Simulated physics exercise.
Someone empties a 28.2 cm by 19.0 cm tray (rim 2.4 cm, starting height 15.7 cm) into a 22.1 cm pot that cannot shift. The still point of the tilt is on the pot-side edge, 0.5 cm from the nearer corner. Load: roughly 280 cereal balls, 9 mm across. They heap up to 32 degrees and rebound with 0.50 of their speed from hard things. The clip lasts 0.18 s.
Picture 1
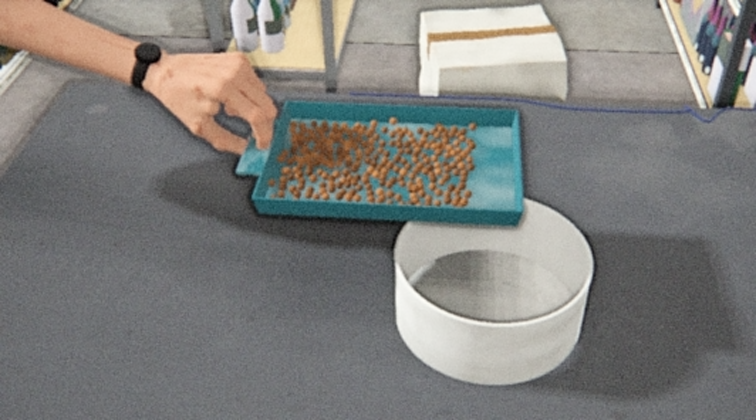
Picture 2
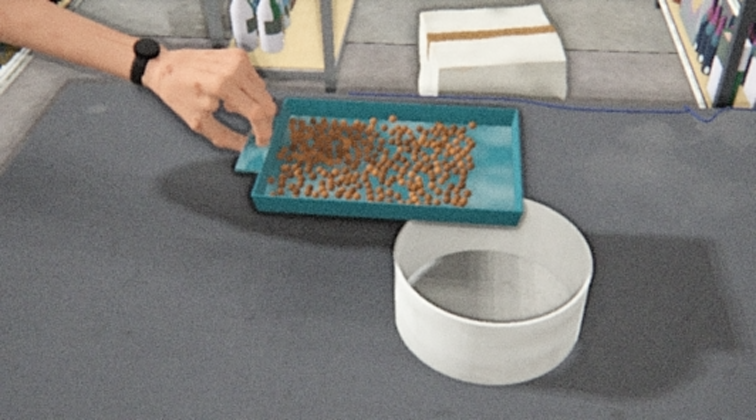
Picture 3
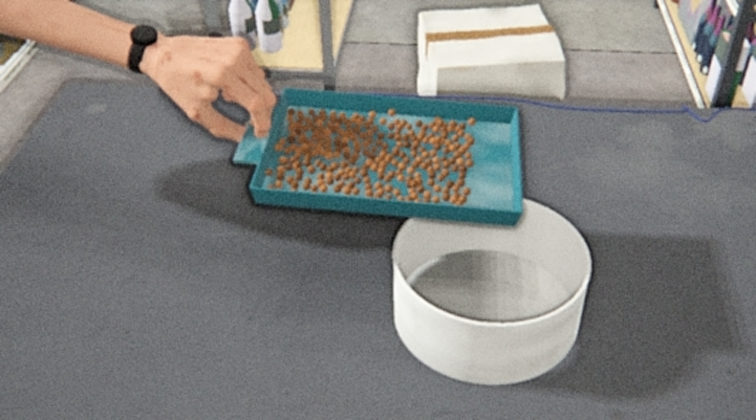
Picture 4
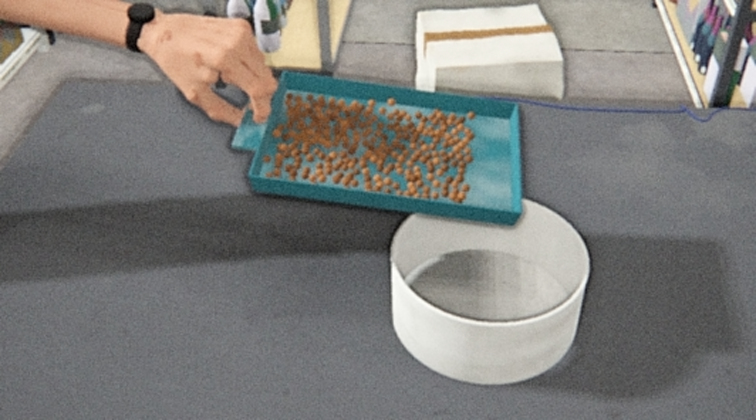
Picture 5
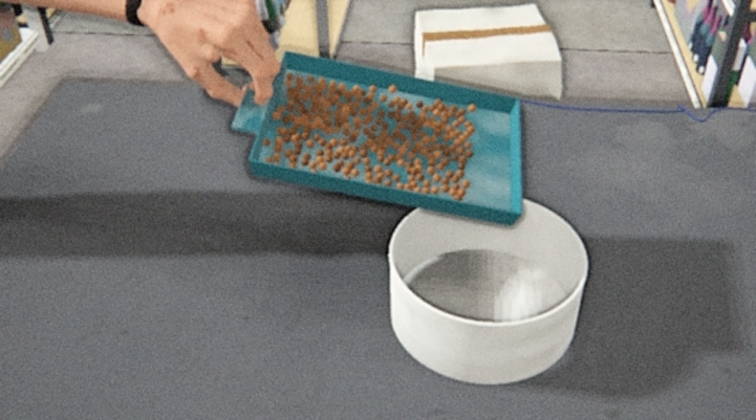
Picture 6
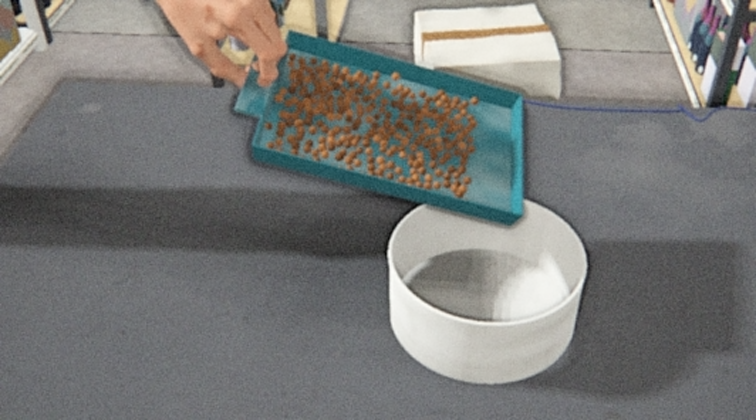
On a dark grey surface, a hand raising the left end of a teal tray of brown balls above a white pot.
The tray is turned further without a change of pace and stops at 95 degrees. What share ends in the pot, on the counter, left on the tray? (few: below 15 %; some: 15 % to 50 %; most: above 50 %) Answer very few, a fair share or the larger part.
In the pot: The larger part; on the counter: A fair share; left on the tray: Very few.
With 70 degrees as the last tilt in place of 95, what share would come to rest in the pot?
It would be near 30 per cent.
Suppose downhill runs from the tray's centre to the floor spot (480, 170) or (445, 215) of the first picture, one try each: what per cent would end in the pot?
About 35 and 65 per cent.
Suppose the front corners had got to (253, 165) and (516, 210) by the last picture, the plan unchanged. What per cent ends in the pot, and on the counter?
Pot 80, counter 15.
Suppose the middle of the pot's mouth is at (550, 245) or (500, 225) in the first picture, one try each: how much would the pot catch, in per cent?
Some 95 and 30 per cent.
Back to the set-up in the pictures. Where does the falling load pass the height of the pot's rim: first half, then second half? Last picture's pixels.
First near (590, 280), later near (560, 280).
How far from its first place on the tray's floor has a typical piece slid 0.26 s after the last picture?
Some 6 cm.
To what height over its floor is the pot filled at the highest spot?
About 2.0 cm.
Then, 0.26 s after the last picture, tilt 56 degrees; the tray holds 100 %, the pot 0 %.
Then, 0.44 s after the last picture, tilt 82 degrees; the tray holds 90 %, the pot 0 %.
Then, 0.75 s after the last picture, tilt 95 degrees; the tray holds 5 %, the pot 50 %.
In the end, pot 60 %, counter 40 %, tray 0 %.
